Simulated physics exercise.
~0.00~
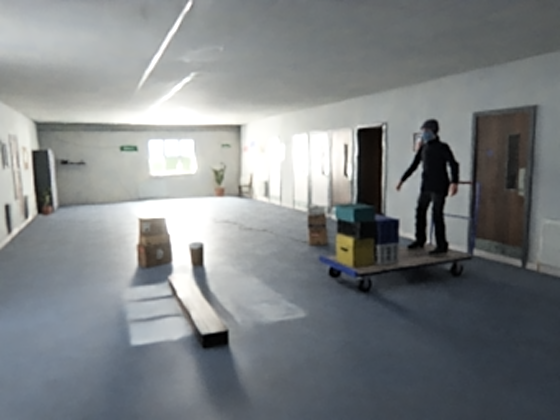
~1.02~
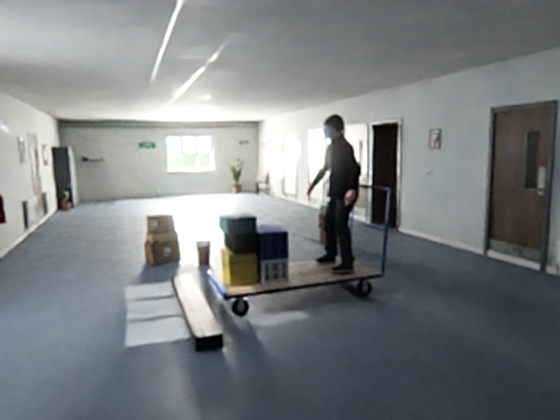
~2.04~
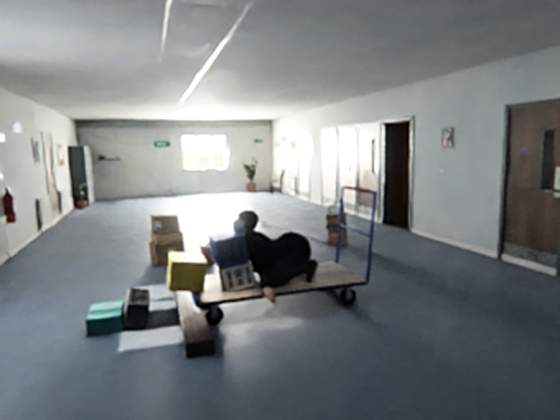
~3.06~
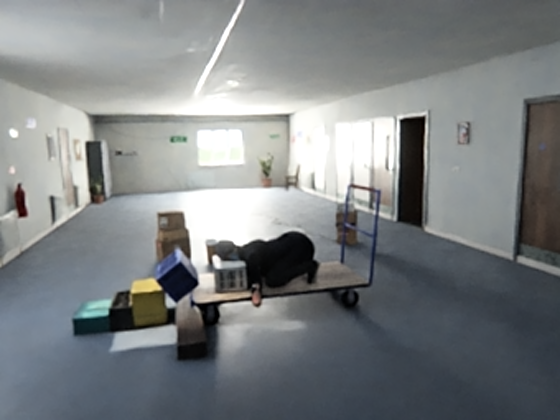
A person riding a stock cart toppling forward as it stops at a low step, coloured crates tumbling off the front.
